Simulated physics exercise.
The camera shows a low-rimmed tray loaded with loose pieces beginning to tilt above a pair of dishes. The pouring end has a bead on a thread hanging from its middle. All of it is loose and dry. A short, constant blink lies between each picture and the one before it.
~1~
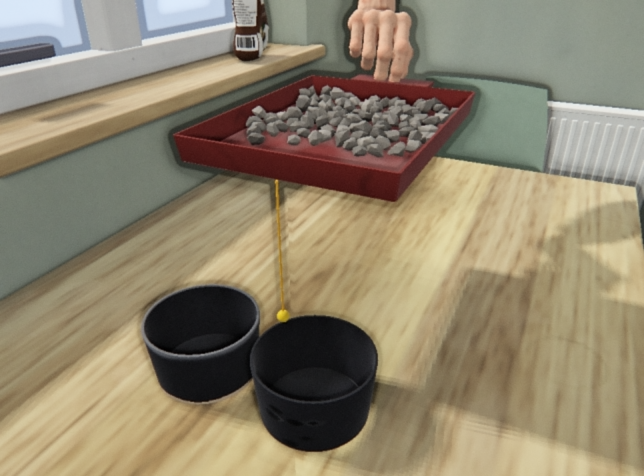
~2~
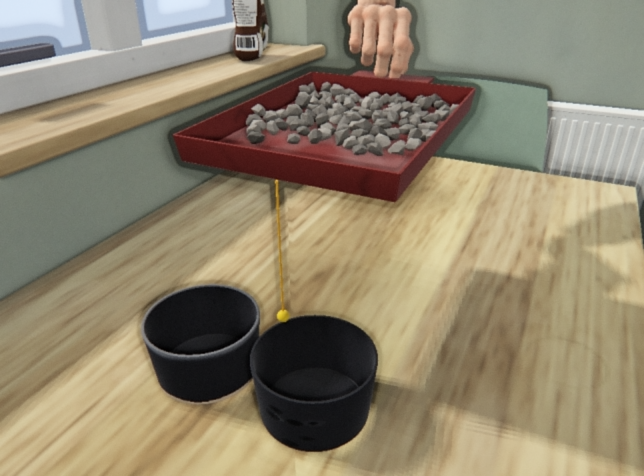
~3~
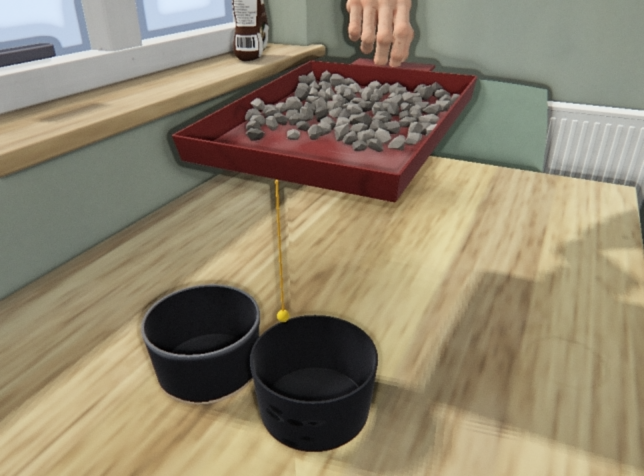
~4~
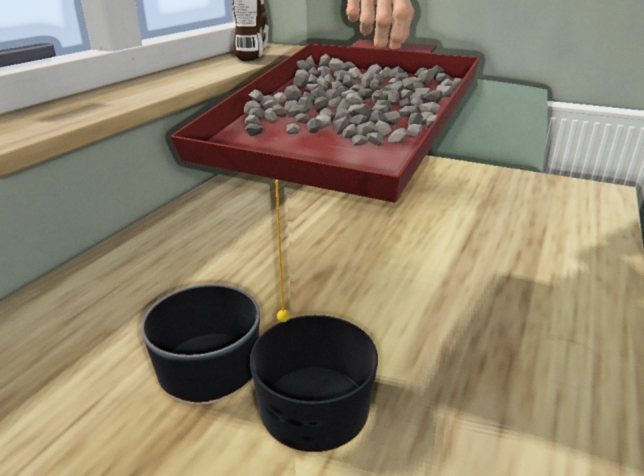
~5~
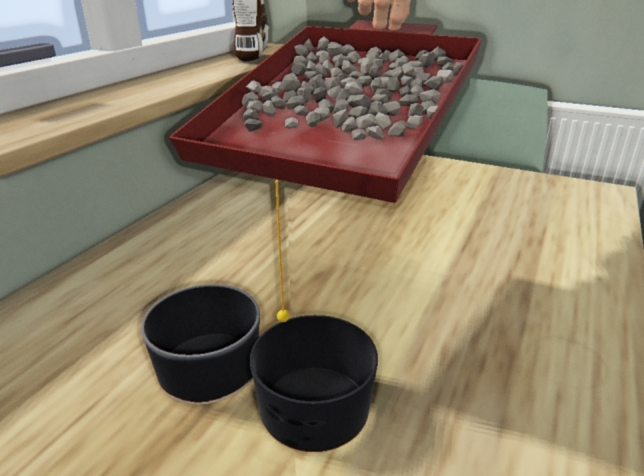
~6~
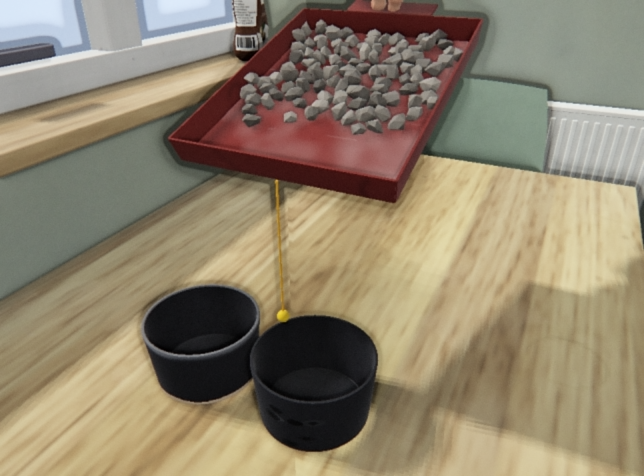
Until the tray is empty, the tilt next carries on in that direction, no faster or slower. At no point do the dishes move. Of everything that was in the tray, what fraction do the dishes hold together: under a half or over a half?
Together they hold under a half.
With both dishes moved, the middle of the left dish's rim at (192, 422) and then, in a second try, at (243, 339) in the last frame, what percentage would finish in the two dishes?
It comes to roughly 20 per cent in one try and roughly 60 per cent in the next.
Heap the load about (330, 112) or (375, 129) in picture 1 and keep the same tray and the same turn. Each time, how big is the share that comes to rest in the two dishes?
Shares in turn: 30 % and 40 %.
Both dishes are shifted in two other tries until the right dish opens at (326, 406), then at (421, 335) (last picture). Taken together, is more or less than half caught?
Placing 1: A majority of it. Placing 2: A minority of it.
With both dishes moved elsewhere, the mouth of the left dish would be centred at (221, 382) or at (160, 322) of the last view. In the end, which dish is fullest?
Well, first the left-hand one, then the right-hand one.
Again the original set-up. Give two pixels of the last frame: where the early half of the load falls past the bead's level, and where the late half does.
Around (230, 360) at first; around (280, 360) after that.
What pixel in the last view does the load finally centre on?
Near pixel (251, 455).
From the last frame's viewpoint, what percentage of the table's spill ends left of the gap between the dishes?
Roughly 70 in a hundred.
Soon, tray tipped steeply; nearly all on the tray; a stray few in the air.
A while on, tray tipped right over; about half on the tray; a stray few in the right dish; a stray few in the left dish; about a quarter outside both; a small part in the air.
Towards the end, tray tipped past a quarter turn; about a quarter in the right dish; a small part in the left dish; about two thirds outside both; a stray few in the air.
Finally, tray tipped past a quarter turn; about a quarter in the right dish; a small part in the left dish; about two thirds outside both.
